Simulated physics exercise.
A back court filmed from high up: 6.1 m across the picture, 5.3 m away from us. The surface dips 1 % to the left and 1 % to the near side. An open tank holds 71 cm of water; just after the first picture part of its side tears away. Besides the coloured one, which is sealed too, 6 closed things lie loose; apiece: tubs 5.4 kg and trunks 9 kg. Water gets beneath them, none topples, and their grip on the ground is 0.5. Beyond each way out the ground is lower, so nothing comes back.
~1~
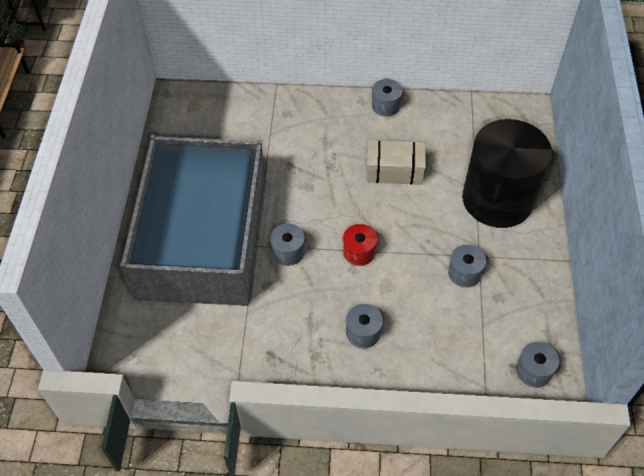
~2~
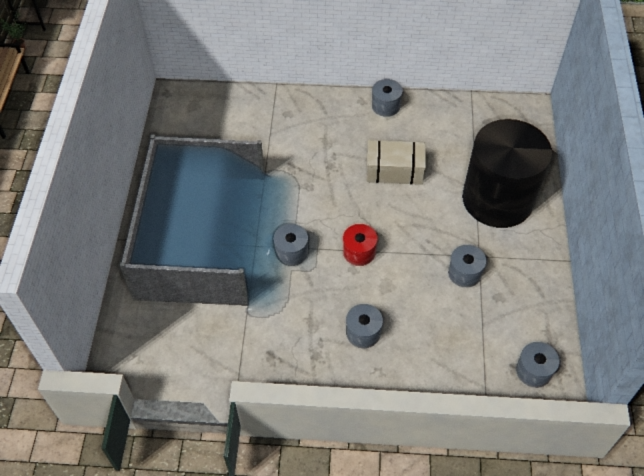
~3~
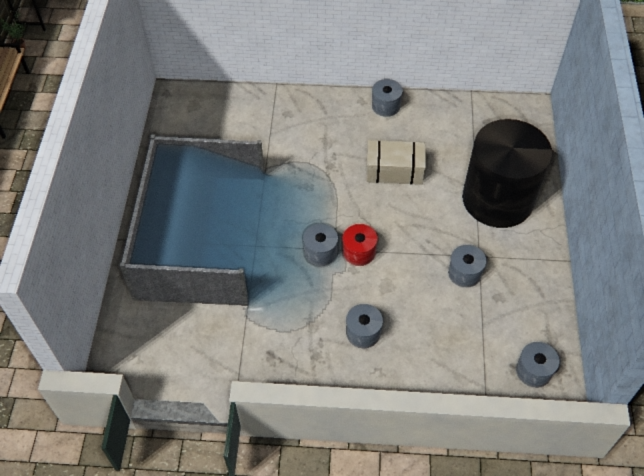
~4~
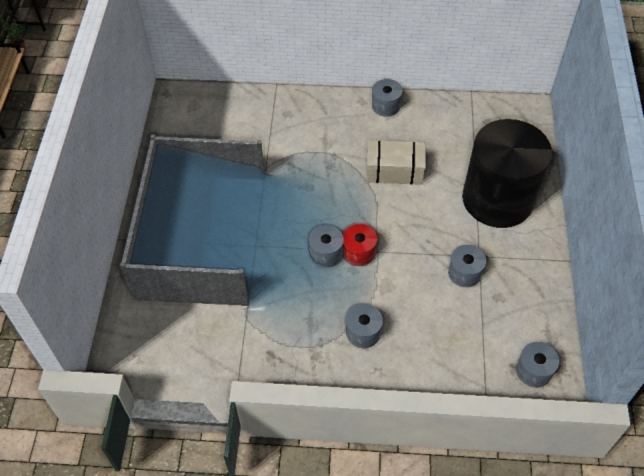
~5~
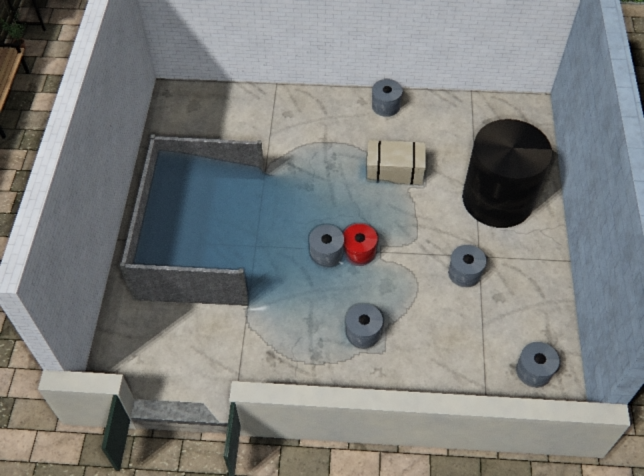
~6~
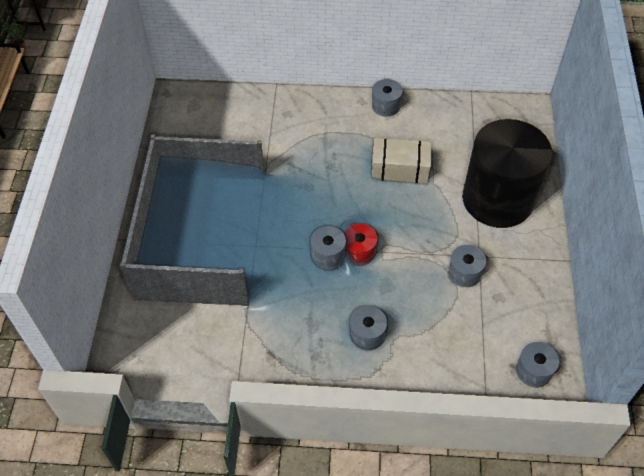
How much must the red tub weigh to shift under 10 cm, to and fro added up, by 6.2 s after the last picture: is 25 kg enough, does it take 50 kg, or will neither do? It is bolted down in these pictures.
Verdict: Neither load is enough.
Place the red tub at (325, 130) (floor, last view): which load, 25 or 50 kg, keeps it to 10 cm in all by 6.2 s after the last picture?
The smaller is enough.
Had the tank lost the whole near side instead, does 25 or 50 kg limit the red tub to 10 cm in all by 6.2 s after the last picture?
Then the smaller load will do.
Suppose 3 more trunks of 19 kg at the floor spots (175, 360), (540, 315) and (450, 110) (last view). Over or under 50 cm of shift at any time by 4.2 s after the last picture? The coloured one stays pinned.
In that order: Under, more, less.
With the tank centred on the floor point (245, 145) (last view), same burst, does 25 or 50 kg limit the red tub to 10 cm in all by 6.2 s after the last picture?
Then the lower weight is enough.
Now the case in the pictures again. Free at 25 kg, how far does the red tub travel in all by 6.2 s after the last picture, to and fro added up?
About 300 cm.
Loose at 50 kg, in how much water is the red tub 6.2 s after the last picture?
About 4 cm.
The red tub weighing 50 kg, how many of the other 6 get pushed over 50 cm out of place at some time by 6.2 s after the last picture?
I count 6.
Then, 0.6 s after the last picture the red tub would be 129 cm from its start with 25 kg and 61 cm from its start with 50 kg; 12 cm of water round it then.
Then, 2.3 s after the last picture the red tub would be 220 cm from its start with 25 kg and 99 cm from its start with 50 kg; 5 cm of water round it then.
Then, 4.2 s after the last picture the red tub would be 184 cm from its start with 25 kg and 99 cm from its start with 50 kg; 11 cm of water round it then.
Then, 6.2 s after the last picture the red tub would be 184 cm from its start with 25 kg and 99 cm from its start with 50 kg; 4 cm of water round it then.
